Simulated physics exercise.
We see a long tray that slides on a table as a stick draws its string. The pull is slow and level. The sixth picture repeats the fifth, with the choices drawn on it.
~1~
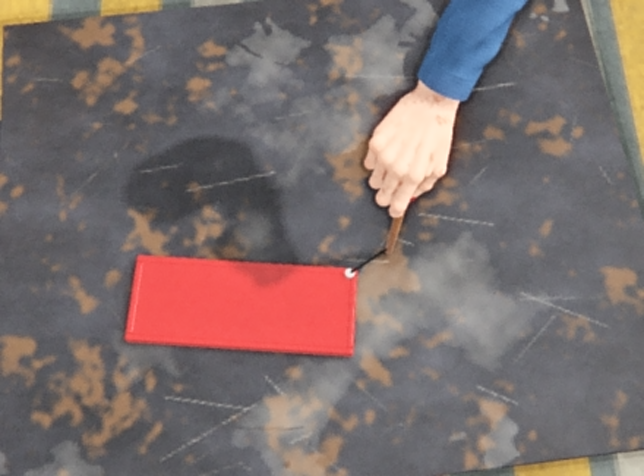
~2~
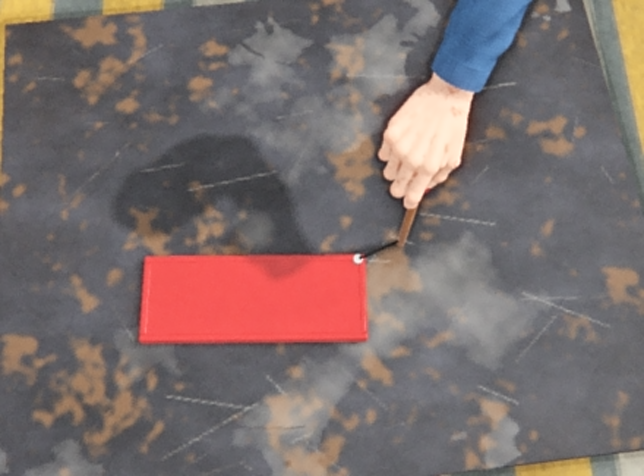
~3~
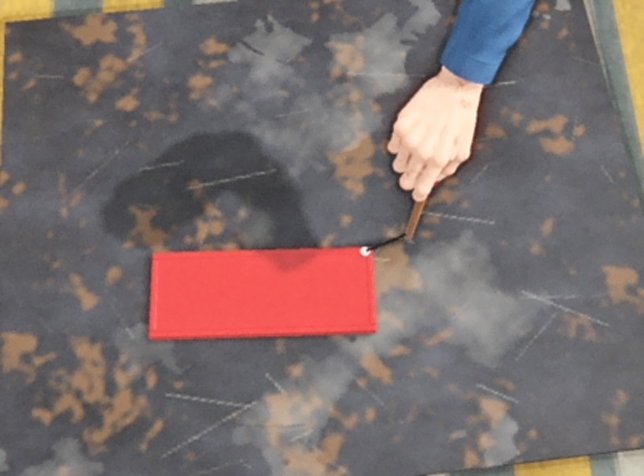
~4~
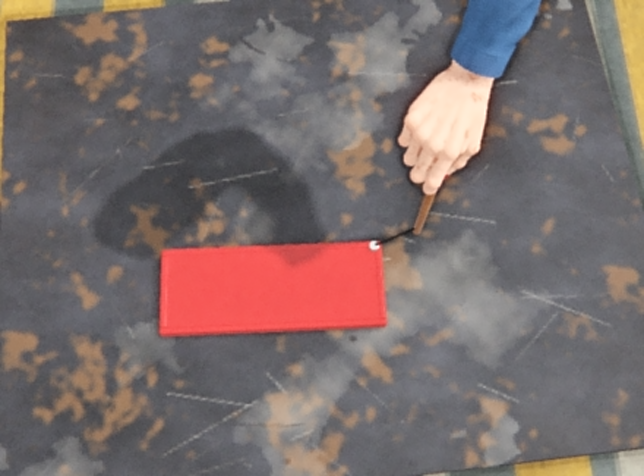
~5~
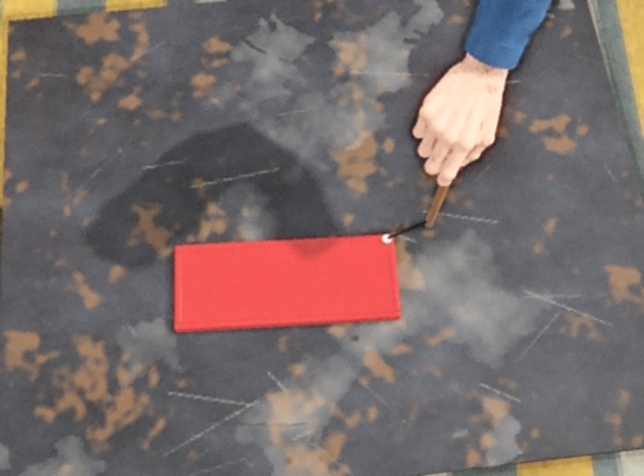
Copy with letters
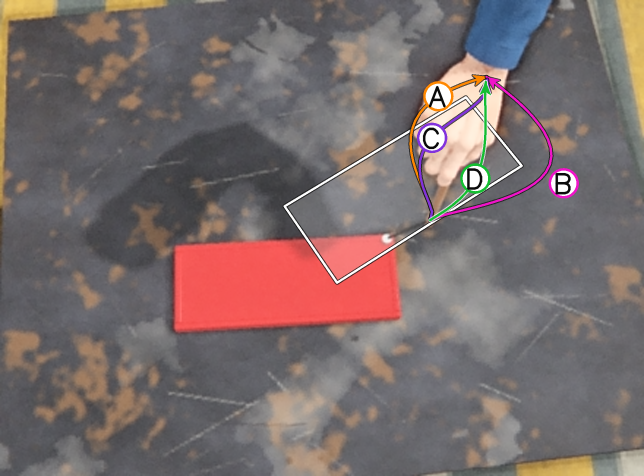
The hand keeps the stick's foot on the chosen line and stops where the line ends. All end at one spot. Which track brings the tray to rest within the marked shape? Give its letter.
Path D.
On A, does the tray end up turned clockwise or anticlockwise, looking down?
It turns anticlockwise.
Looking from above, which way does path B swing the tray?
It turns anticlockwise.
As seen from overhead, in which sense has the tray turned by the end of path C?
On that path, anticlockwise.
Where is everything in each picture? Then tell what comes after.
In the first frame, red tray (243, 304).
In the second frame, red tray (254, 297).
In the third frame, red tray (263, 291).
In the fourth frame, red tray (272, 286).
In the fifth frame, red tray (286, 281).
On the marked copy, A from (430, 220) via (413, 128) to (486, 77); B from (430, 220) via (546, 172) to (486, 77); C from (430, 220) via (432, 138) to (487, 79); D from (430, 220) via (483, 155) to (486, 82); the outline at (404, 186).
Following D. Soon after the start, foot of the stick (475, 180), middle of the tray (344, 252).
Later, foot of the stick (485, 126), middle of the tray (379, 220).
In the end, foot of the stick (486, 78), middle of the tray (404, 186); it lies in the outline.
As for the rest, A leaves its middle at (383, 168); B leaves its middle at (433, 195); C leaves its middle at (392, 177).
